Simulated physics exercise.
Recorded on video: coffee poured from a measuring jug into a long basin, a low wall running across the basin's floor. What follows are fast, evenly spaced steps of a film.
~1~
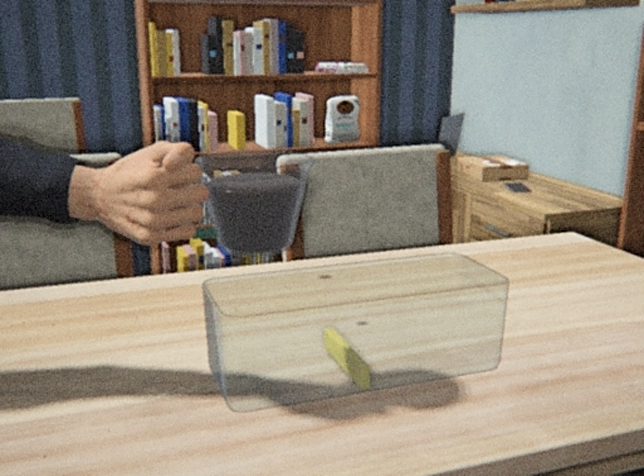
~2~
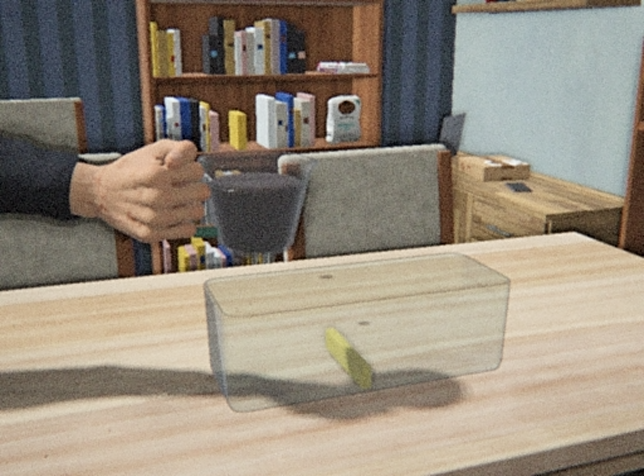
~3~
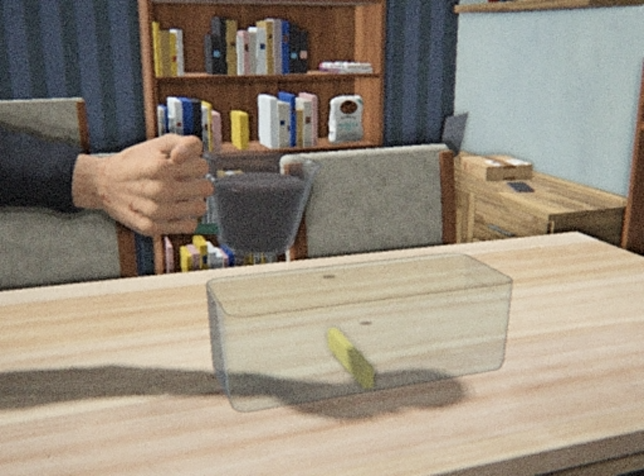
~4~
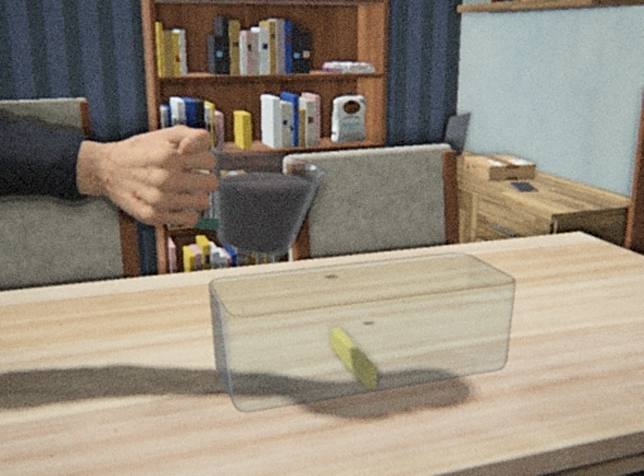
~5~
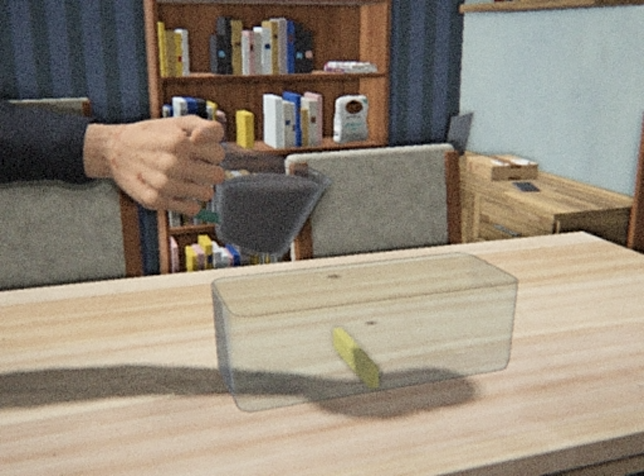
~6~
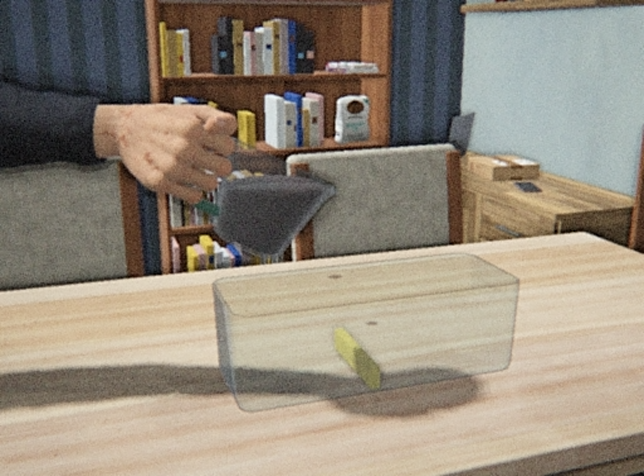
In a room with a bookshelf and chairs, a hand holds a jug of dark liquid above a clear, long basin with a yellowish low wall inside, on a wooden table. The jug stays nearly level at first, then the hand rises slightly and tilts it steadily to the right.
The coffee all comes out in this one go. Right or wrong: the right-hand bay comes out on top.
Right, it does.
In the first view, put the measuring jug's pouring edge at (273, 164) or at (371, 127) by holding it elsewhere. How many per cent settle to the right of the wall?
Start one gives close to 15 percent, start two close to 90 percent.
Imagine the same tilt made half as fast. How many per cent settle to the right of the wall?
Around 75 percent ends up there.
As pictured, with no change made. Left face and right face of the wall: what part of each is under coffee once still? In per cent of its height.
On the left it is 20 per cent, on the right 60.
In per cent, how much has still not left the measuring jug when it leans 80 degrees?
My estimate is close to 55 percent remaining.
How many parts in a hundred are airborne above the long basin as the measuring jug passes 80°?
Close to 25 per cent.
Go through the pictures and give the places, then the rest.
Tilt 0°; pouring edge (315, 157); surface from (205, 184) to (299, 178); the long basin's rim runs from (212, 300) to (484, 268); the wall's top is at (346, 348), in the first frame.
Tilt 1°; pouring edge (317, 159); surface from (207, 184) to (300, 178), in the second frame.
Tilt 5°; pouring edge (322, 162); surface from (210, 183) to (304, 179), in the third frame.
Tilt 11°; pouring edge (328, 169); surface from (216, 183) to (310, 180), in the fourth frame.
Tilt 18°; pouring edge (333, 178); surface from (221, 185) to (317, 181), in the fifth frame.
Tilt 28°; pouring edge (336, 190); surface from (223, 188) to (327, 185), in the sixth frame.
A moment on, the tilt is 80° and 56 per cent is still to pour, 1 is left of the wall and 20 right of it.
Next, the tilt is 95° and 11 per cent is still to pour, 15 is left of the wall and 66 right of it.
Then the tilt is 95° and 1 per cent is still to pour, 21 is left of the wall and 77 right of it.
Later the tilt is 95° and 0 per cent is still to pour, 23 is left of the wall and 76 right of it.
Finally, 26 per cent lies left of the wall, 73 right of it and 1 outside.
